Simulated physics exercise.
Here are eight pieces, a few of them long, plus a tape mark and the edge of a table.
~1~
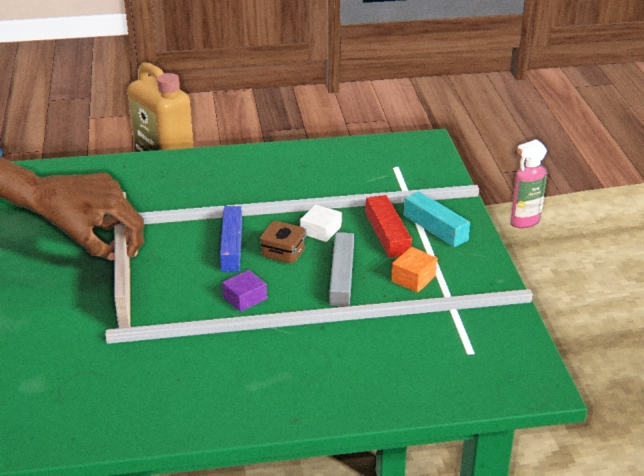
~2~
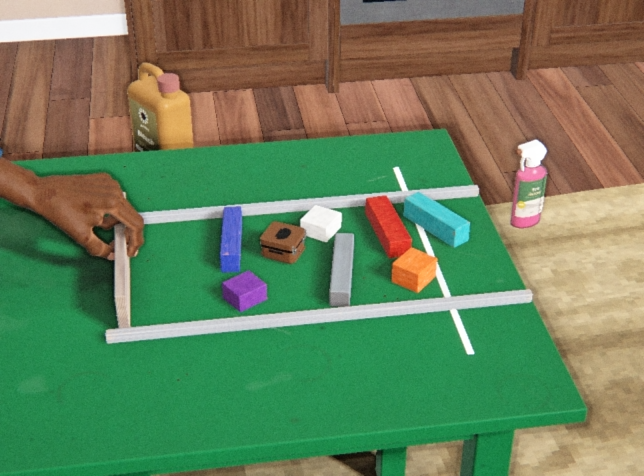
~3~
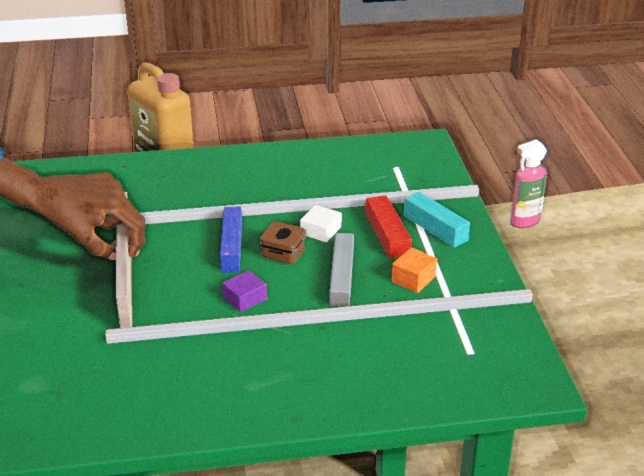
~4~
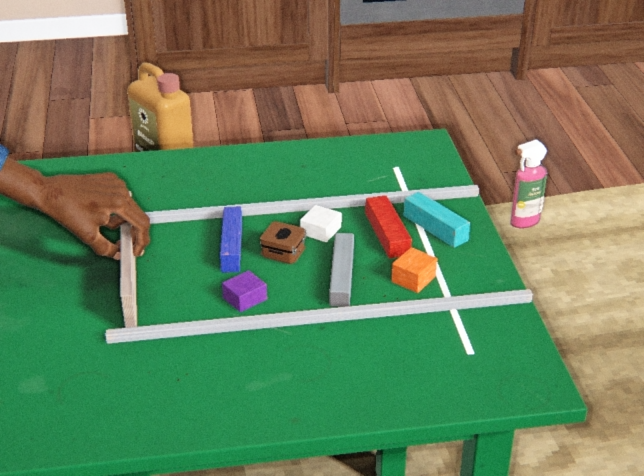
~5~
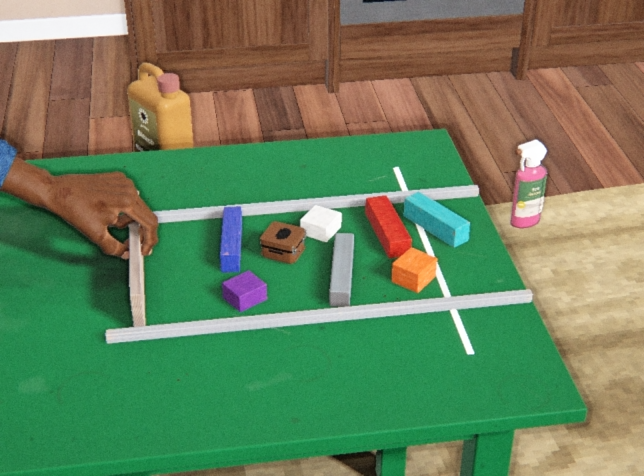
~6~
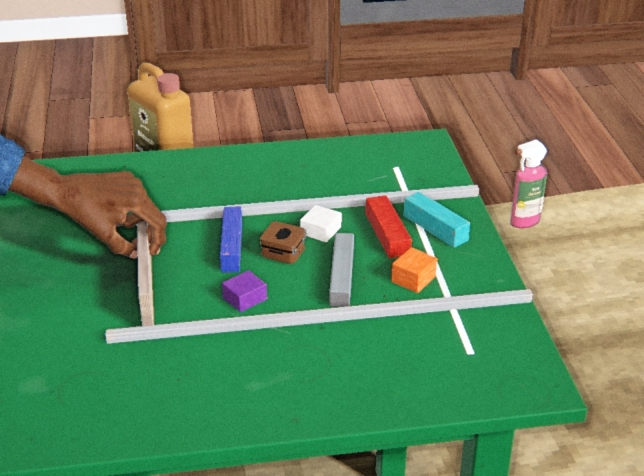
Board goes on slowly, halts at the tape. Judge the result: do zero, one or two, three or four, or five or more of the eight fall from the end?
Turns out one or two get pushed past the edge and drop.
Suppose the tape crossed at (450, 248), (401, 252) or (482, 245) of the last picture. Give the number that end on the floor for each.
It would be 3, 0 and 6.
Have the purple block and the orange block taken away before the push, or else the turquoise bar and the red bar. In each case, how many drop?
In order, the numbers are 1 and 0.
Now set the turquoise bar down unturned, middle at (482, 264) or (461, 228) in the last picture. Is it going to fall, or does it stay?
For the two starting spots, it does not stay up; it does not stay up.
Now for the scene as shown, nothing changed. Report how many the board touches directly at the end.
2 in contact.
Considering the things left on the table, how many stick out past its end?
Counting them gives 2.
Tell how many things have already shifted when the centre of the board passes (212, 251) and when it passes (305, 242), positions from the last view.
At the first spot the count is 0, and at the second it is 5.
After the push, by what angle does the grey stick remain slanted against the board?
I'd estimate about 15 degrees.
Early on, none off yet; turquoise bar at rest near (436, 219); orange block at rest near (414, 270); red bar at rest near (388, 226).
Finally, the number that fall off is one or two; lost, turquoise bar.
